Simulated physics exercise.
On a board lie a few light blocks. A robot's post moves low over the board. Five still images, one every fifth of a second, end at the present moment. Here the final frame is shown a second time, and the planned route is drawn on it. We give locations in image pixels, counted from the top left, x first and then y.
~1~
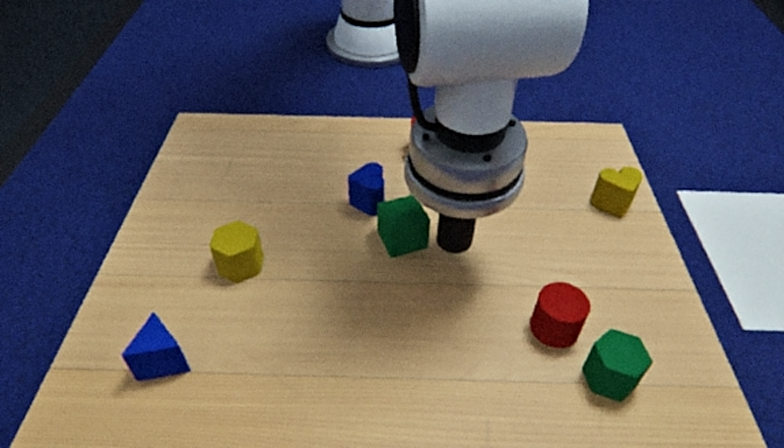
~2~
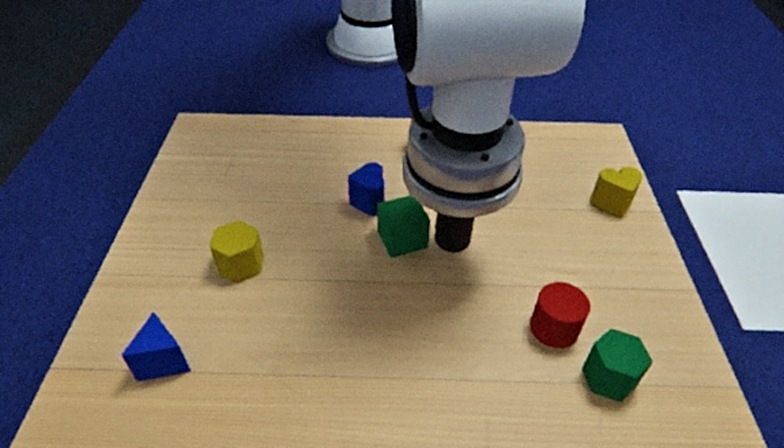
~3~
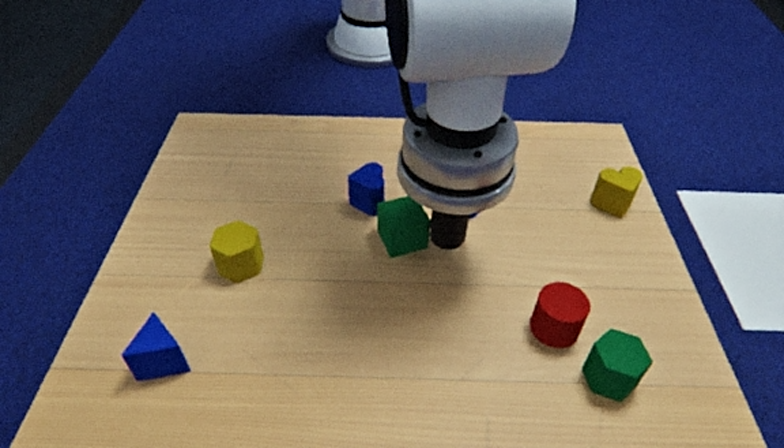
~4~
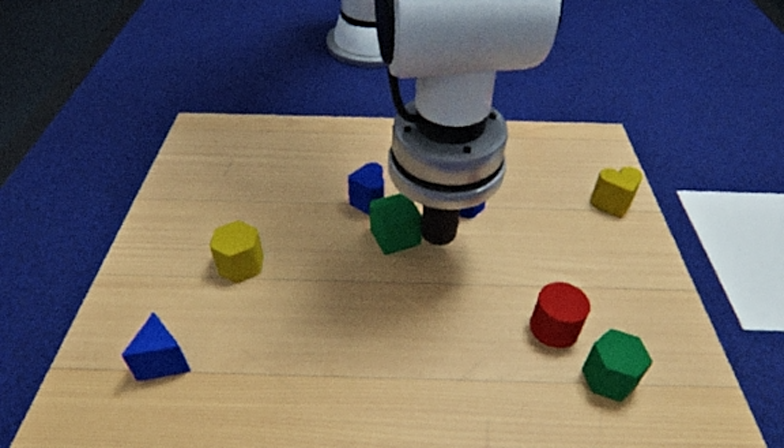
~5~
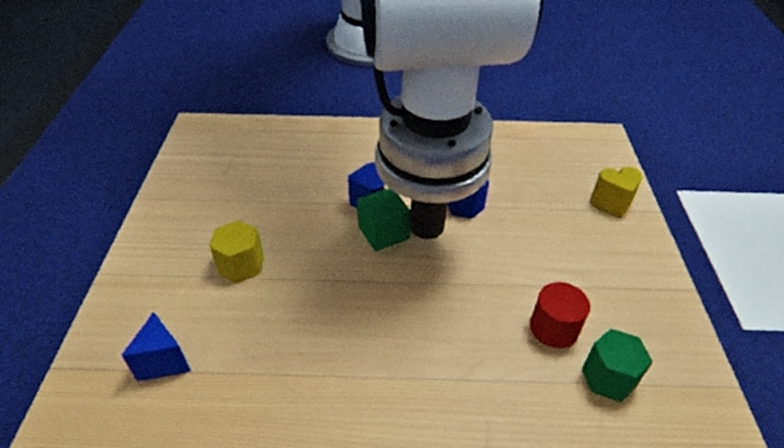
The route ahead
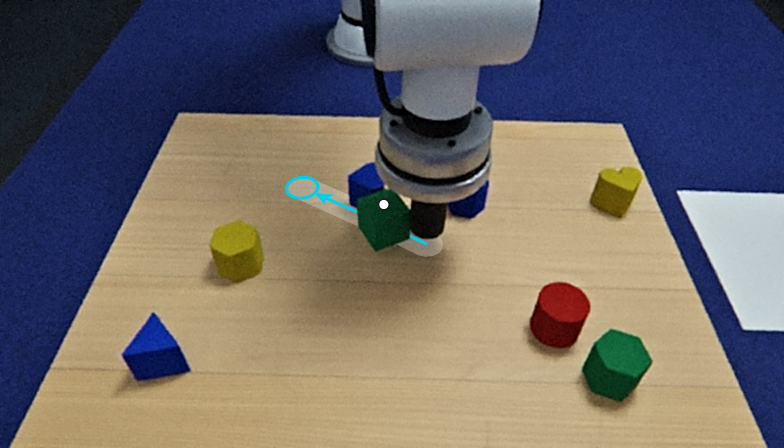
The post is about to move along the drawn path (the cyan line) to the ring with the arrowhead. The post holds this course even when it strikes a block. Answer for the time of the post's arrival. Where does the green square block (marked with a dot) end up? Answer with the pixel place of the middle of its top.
My prediction: (301, 192).
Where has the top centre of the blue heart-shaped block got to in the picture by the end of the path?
The middle of its top is at (340, 154).
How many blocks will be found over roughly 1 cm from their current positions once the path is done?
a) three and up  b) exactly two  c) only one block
b
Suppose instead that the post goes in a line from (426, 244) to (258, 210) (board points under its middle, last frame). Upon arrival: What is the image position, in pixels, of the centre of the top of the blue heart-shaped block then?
Pixel (353, 164).
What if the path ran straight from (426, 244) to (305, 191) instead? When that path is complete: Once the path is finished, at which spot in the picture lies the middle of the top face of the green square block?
It sits at (295, 192).
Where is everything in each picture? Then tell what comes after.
The first picture shows lower end of the post (454, 241), tops of blocks, blue heart-shaped block (369, 175), green square block (404, 211), blue hexagon hidden.
The second picture shows post (452, 240), blocks as before.
The third picture shows post (447, 238), blocks as before.
The fourth picture shows post (439, 233), green square block (396, 209).
The fifth picture shows post (427, 228), blue heart-shaped block (369, 175), green square block (384, 204), blue hexagon hidden.
The drawn path runs in a line from (426, 244) to (302, 188); the dot is on the green square block.
The first path, step by step. One third of the way, post (382, 207); blue heart-shaped block (353, 166), turned 60° clockwise; green square block (340, 196), turned 40° anticlockwise.
Two thirds of the way, post (339, 188); blue heart-shaped block (345, 158), turned 105° clockwise; green square block (306, 192), turned 110° anticlockwise.
At the end, post (300, 172); blue heart-shaped block (340, 154), turned 135° clockwise; green square block (301, 192), turned 120° anticlockwise; blue hexagon not moved.
